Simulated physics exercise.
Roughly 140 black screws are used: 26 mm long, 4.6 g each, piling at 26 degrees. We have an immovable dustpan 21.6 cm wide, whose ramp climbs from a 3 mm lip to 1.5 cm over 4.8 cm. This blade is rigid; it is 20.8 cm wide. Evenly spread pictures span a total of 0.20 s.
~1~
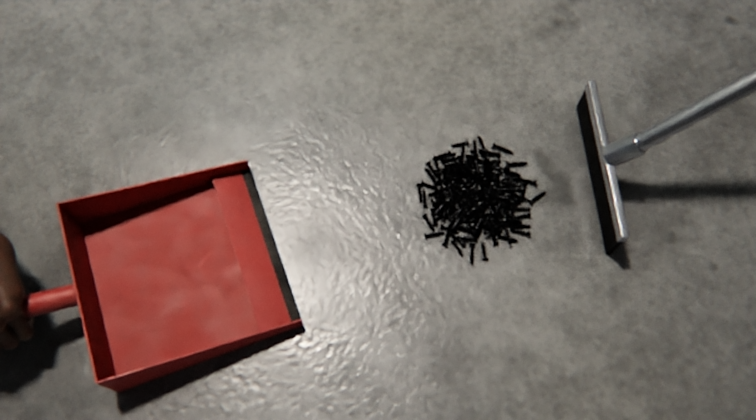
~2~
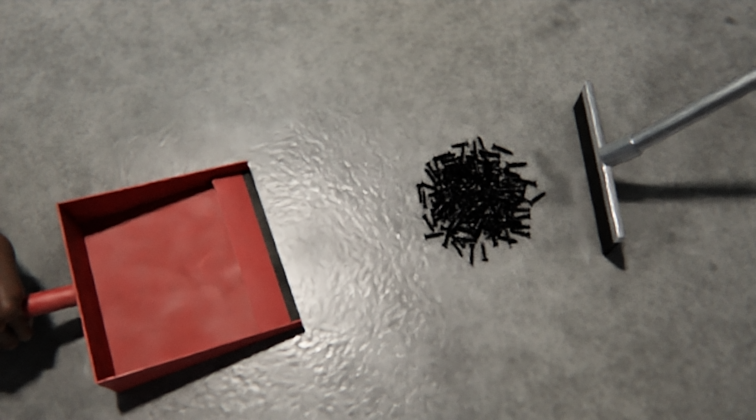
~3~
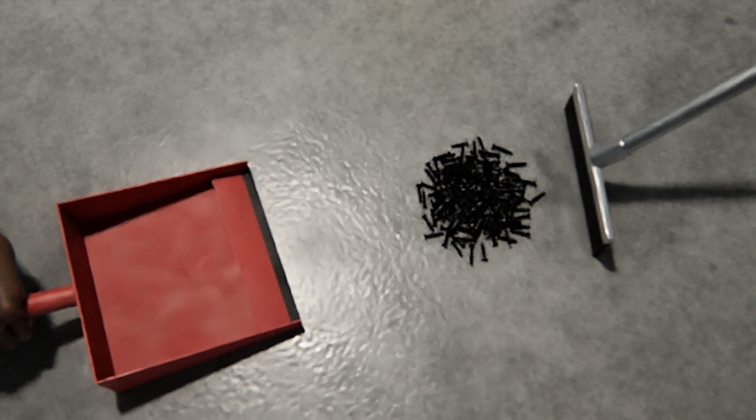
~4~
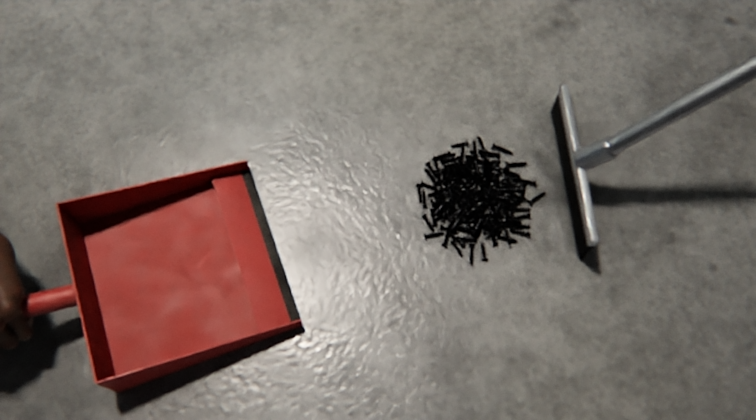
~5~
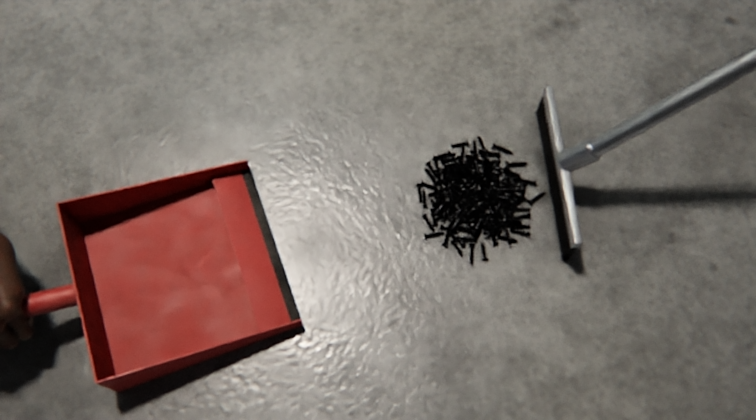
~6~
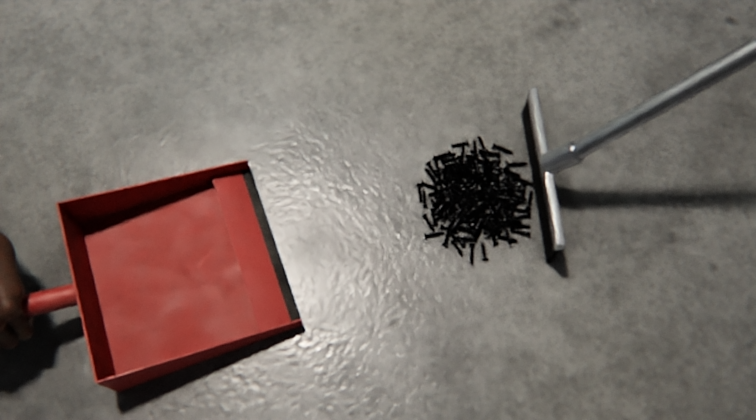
A squeegee-like tool with a straight dark blade and a metal handle slides slowly left across a grey concrete floor, seen from above by a still camera. A loose pile of small black screws lies right of centre, and a red dustpan sits at left, its handle held by a hand at the edge. The blade closes the short gap and meets the pile's right edge, barely disturbing it, while the dustpan stays still.
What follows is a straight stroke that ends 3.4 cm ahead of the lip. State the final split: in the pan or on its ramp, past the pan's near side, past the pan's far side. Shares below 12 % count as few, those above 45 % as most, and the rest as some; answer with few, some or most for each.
Final split: In the pan or on its ramp: Few; past the pan's near side: Few; past the pan's far side: Few.
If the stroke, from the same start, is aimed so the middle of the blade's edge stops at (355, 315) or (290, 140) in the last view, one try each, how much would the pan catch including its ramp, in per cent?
The two tries give roughly 0 and 5 %.
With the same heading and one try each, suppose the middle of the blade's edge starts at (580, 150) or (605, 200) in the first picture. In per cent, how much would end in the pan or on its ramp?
Close to 10 in a hundred, then close to 0 in a hundred.
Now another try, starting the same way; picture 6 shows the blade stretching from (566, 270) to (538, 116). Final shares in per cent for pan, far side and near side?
Pan: 0, far side: 0, near side: 10.
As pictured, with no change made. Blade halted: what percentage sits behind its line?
Around 0 per cent.
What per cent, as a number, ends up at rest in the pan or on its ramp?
About 5 per cent.
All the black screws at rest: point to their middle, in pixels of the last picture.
Centre at rest: Approx. (289, 216) px.
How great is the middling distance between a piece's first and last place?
That distance is around 24 cm.
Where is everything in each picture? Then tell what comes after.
In the first frame, blade from (622, 237) to (590, 88), moved 0.0 cm, 0 of the pieces shifted so far; middle of the pieces at (475, 192); pan at (173, 279).
In the second frame, blade from (618, 238) to (587, 89), moved 0.4 cm, 0 of the pieces shifted so far; middle of the pieces at (475, 193).
In the third frame, blade from (608, 239) to (577, 90), moved 1.6 cm, 0 of the pieces shifted so far; middle of the pieces at (475, 193).
In the fourth frame, blade from (592, 241) to (563, 92), moved 3.5 cm, 0 of the pieces shifted so far; middle of the pieces at (475, 193).
In the fifth frame, blade from (576, 243) to (548, 94), moved 5.5 cm, 0 of the pieces shifted so far; middle of the pieces at (475, 193).
In the sixth frame, blade from (559, 246) to (532, 95), moved 7.5 cm, 1 of the pieces shifted so far; middle of the pieces at (475, 192); pan at (173, 279).
Then, 0.27 s after the last picture, middle of the blade 20 cm from the lip; 0 % over the lip, far side 0 %, near side 0 %.
Then, 0.45 s after the last picture, middle of the blade 11 cm from the lip; 0 % over the lip, far side 0 %, near side 0 %.
Then, 0.75 s after the last picture, middle of the blade 6 cm from the lip; 5 % over the lip, far side 5 %, near side 0 %.
In the end, pan 5 %, near side 0 %, far side 5 %, in front of the lip or behind the blade 90 %.
